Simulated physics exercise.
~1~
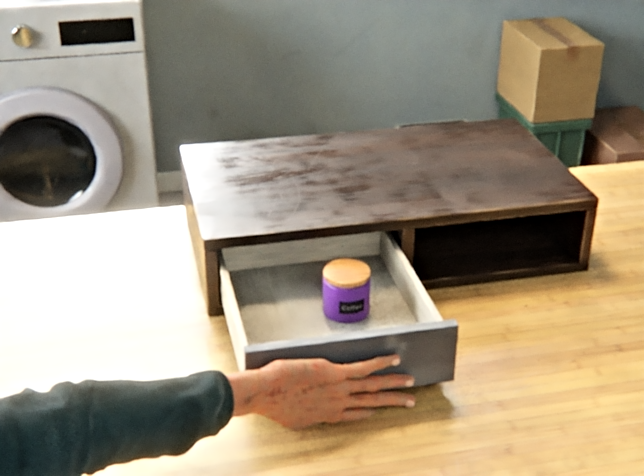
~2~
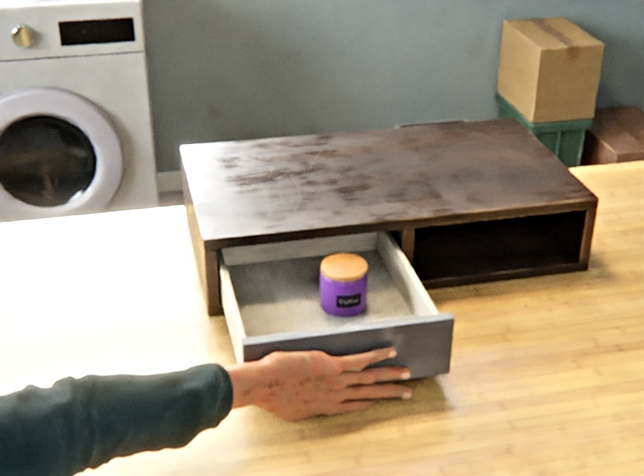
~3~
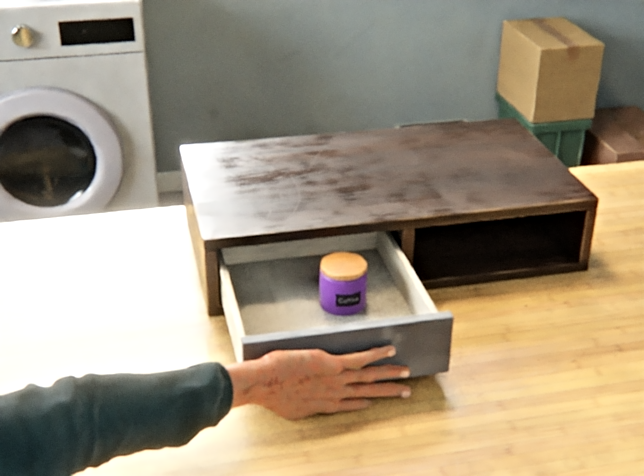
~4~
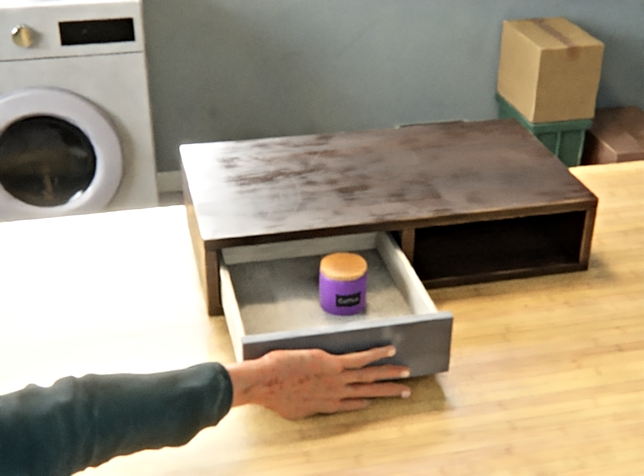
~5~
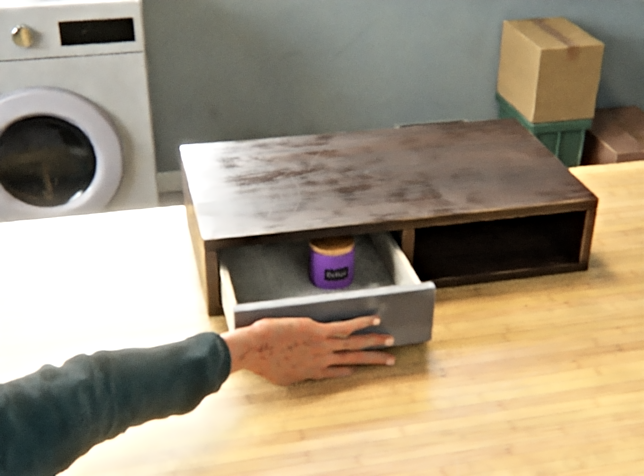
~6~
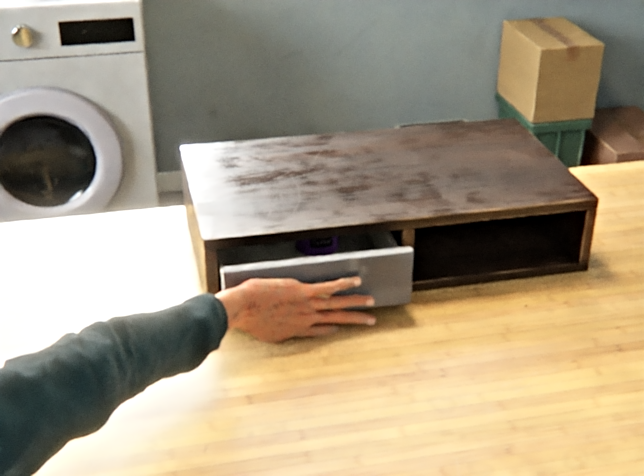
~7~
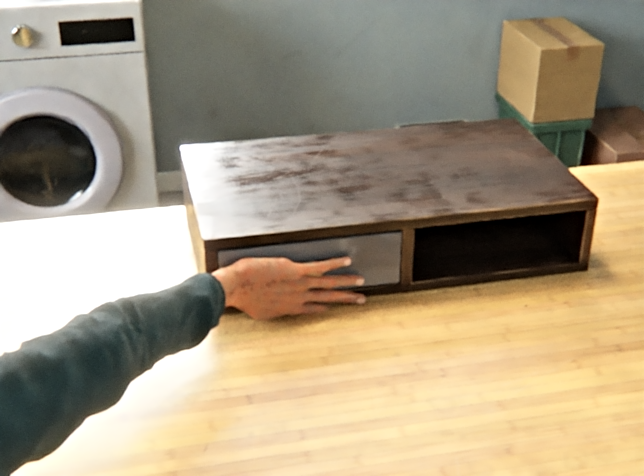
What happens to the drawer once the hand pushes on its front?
The drawer slides into the chest and closes fully, with the purple jar hidden from view.
On a light wooden table, a hand rested against the front of an open drawer holding a purple jar, then pushed it steadily into a low, dark wooden chest until the jar was out of sight and the drawer was shut flush.
